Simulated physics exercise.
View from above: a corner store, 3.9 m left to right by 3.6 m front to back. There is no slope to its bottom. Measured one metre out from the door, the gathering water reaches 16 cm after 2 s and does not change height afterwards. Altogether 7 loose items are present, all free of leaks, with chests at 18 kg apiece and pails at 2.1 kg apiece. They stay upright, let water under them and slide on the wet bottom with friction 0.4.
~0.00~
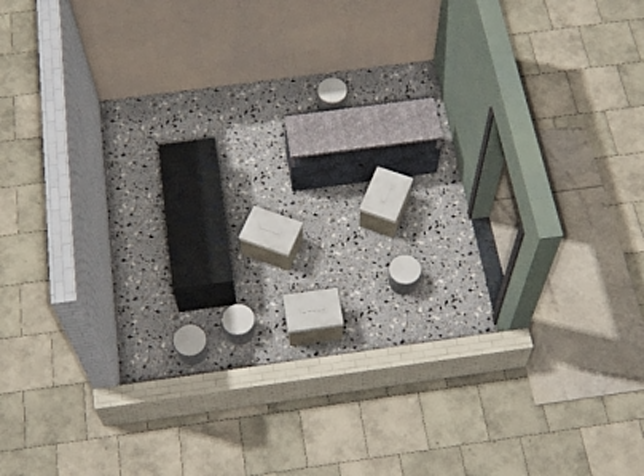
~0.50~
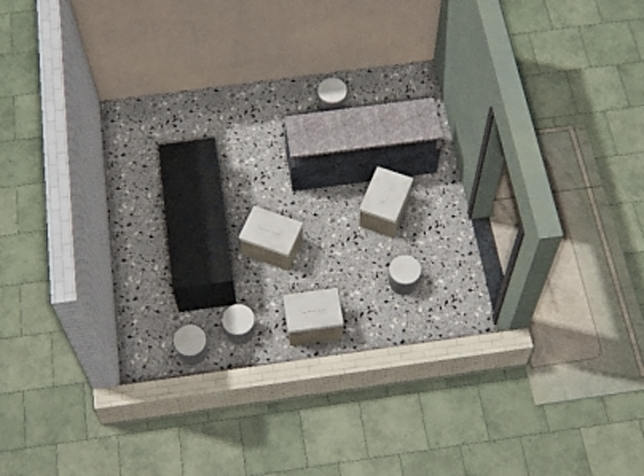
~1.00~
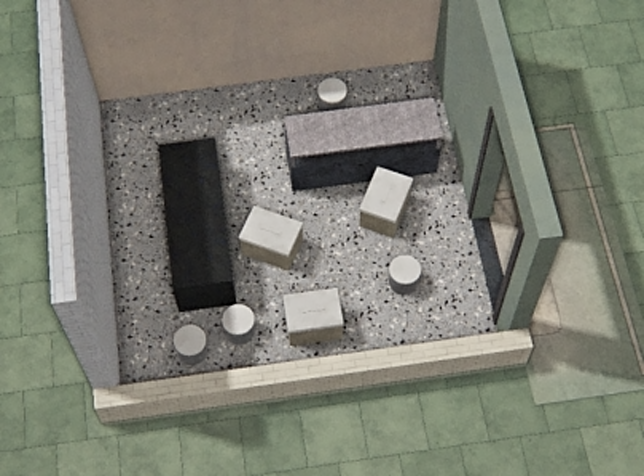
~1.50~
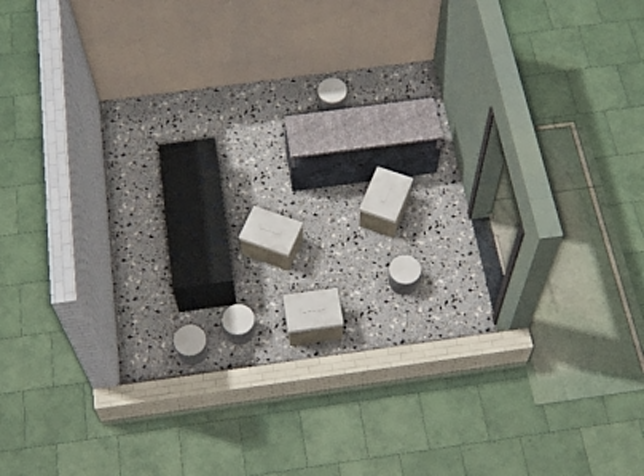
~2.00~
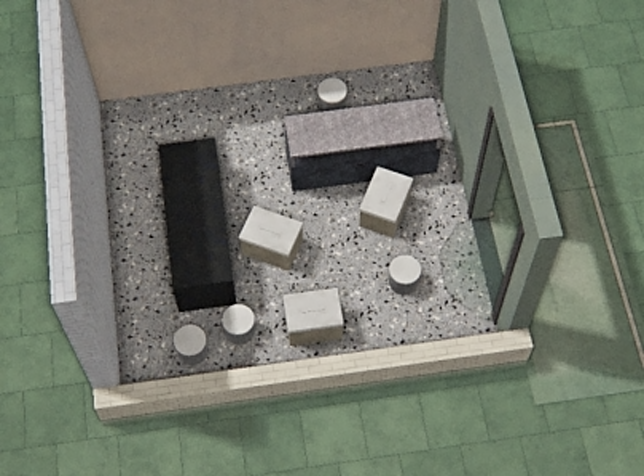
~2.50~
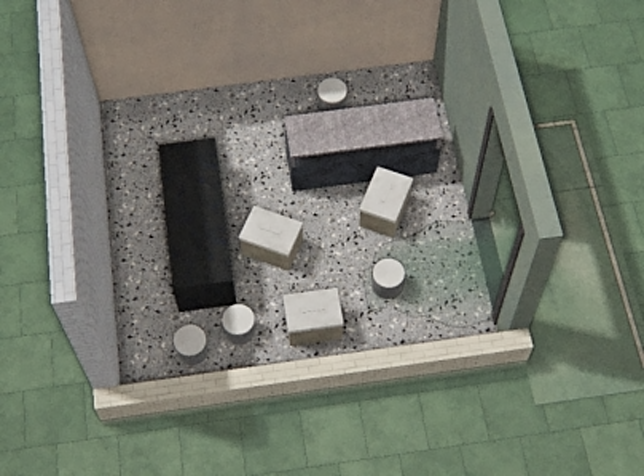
At the start, a roofless room with a speckled floor, pale boxes and round pails sits amid dry, beige paving. Green-tinted water covers the paving outside, then creeps in through the doorway on the right and spreads over the nearby floor, where one pail shifts slightly left while everything else stays still.
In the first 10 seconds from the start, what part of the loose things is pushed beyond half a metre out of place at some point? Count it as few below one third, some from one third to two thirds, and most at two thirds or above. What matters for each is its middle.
Most.
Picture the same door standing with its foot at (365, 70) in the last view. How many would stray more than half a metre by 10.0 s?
Result: 1.
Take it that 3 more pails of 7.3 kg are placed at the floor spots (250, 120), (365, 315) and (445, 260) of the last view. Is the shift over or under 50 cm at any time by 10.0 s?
So, in the order asked, it's not far enough, too far and too far.
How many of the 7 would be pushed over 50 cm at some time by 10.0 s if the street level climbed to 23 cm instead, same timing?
Count under that change: 7.
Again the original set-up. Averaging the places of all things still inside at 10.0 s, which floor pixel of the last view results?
(238, 189).
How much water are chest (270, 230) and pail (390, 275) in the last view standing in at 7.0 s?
First about 6 cm, second about 10 cm.
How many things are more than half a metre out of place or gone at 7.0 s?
That would be 4.
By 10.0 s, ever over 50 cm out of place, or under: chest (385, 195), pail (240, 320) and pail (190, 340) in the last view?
One by one in that order: Below; above; above.
After 3.5 s 1 of 7 are over 50 cm from their spots; 0 afloat.
After 4.5 s 1 of 7 are over 50 cm from their spots; 2 afloat.
After 7.0 s 4 of 7 are over 50 cm from their spots; 3 afloat.
After 10.0 s 5 of 7 are over 50 cm from their spots, and 5 have been at some point; 6 afloat.
